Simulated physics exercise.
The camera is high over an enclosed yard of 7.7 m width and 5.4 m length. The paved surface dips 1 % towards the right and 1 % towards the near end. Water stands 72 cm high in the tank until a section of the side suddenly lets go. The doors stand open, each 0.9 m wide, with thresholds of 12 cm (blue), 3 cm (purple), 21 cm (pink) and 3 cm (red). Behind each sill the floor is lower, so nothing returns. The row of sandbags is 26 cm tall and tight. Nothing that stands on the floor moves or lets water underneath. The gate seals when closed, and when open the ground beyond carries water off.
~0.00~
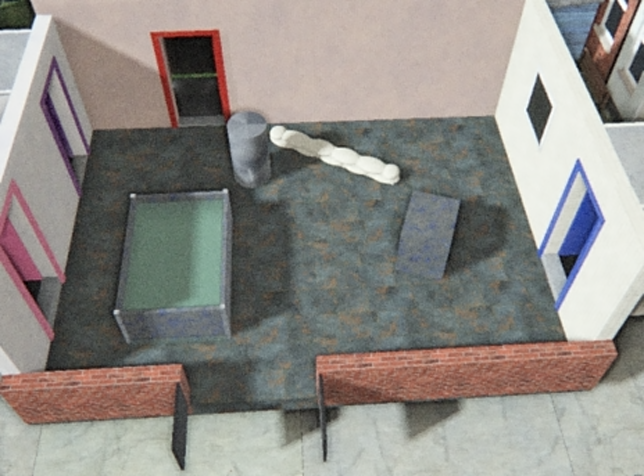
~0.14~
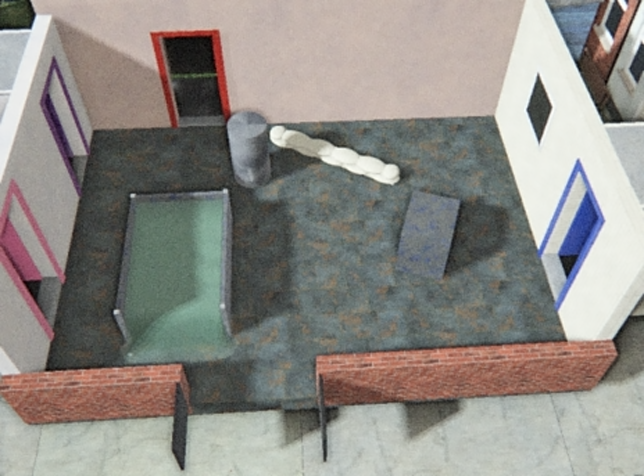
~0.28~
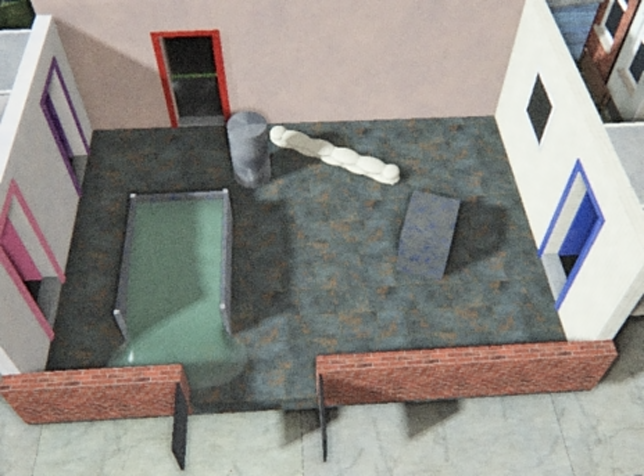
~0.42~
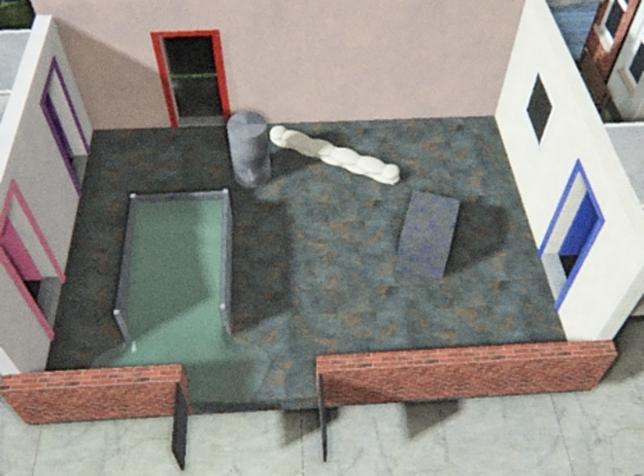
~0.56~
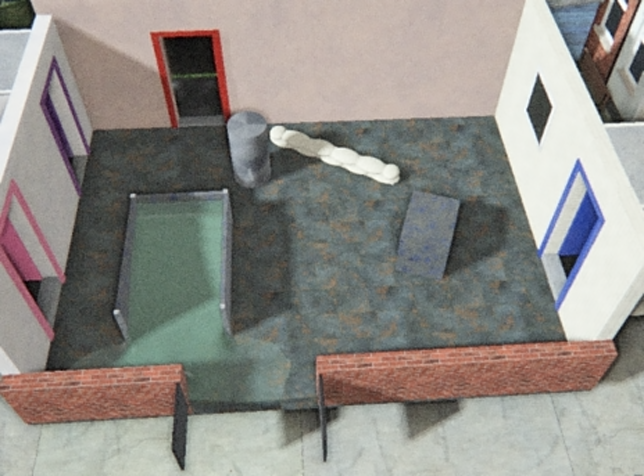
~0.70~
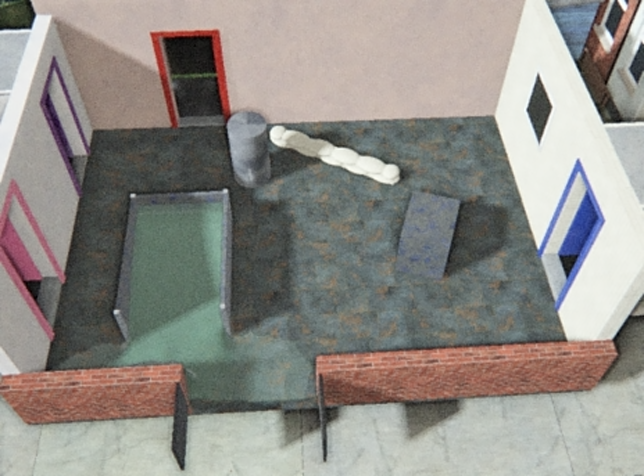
To begin with, greenish water sits still in a rectangular tank on the left of a walled yard, near a grey cylinder. The tank's near side opens and the water slides out across the dark floor to the low brick wall, then spreads right and pours through the gap.
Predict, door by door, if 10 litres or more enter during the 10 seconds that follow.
The water let in: At the blue door it keeps below the limit; at the purple door it passes the limit; at the pink door it stays under the limit; at the red door it goes over the limit.
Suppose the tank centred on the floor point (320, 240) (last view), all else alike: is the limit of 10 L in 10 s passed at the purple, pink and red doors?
Against that limit: Purple not over, pink not over, red not over.
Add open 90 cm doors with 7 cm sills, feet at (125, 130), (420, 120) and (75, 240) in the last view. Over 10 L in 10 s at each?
In turn: Past it, under, below.
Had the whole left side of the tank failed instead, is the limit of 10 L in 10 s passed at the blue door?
Against that limit: Blue under.
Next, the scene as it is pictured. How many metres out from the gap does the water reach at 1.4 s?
About 2.8 m.
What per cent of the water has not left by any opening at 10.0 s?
Roughly 46 in a hundred.
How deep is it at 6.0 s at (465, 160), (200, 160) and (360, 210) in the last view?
About 0, 5 and 0 cm.
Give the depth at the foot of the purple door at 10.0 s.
Some 3.0 cm.
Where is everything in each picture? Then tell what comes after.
In the first picture, still water, 72 cm deep, in the tank at (176, 252).
In the second picture, the front is at (234, 341), 0.8 m from the gap at (176, 327); 0.4 m2 of floor is under water; 72 cm left at the back of the tank.
In the third picture, the front is at a hidden place, 1.0 m from the gap at (177, 329); 1.1 m2 of floor is under water; 72 cm left at the back of the tank.
In the fourth picture, the front is at a hidden place, 1.4 m from the gap at (177, 330); 2.0 m2 of floor is under water; 71 cm left at the back of the tank.
In the fifth picture, the front is at a hidden place, 1.7 m from the gap at (177, 330); 2.4 m2 of floor is under water; 63 cm left at the back of the tank.
In the sixth picture, water pours out at (177, 331) and has run 2.1 m, to a hidden place; typically 15 cm deep outside, 60 cm at the tank's back.
After 1.4 s water covers 10 % of the floor and is deepest (49 cm) near (41, 397); blue door not reached, purple door not reached, pink door 8 cm at the sill, 0 L in, red door not reached.
After 2.2 s water covers 20 % of the floor and is deepest (42 cm) near (41, 397); blue door not reached, purple door not reached, pink door 16 cm at the sill, 0 L in, red door not reached.
After 3.5 s water covers 35 % of the floor and is deepest (20 cm) near (67, 395); blue door not reached, purple door 3 cm at the sill, 0 L in, pink door 11 cm at the sill, 0 L in, red door 5 cm at the sill, 0 L in.
After 6.0 s water covers 45 % of the floor and is deepest (12 cm) near (266, 143); blue door 4 cm at the sill, 0 L in, purple door 7 cm at the sill, 18 L in, pink door 5 cm at the sill, 0 L in, red door 5 cm at the sill, 24 L in.
After 10.0 s water covers 70 % of the floor and is deepest (7 cm) near (266, 143); blue door 3 cm at the sill, 0 L in, purple door 3 cm at the sill, 36 L in, pink door 3 cm at the sill, 0 L in, red door 3 cm at the sill, 30 L in.
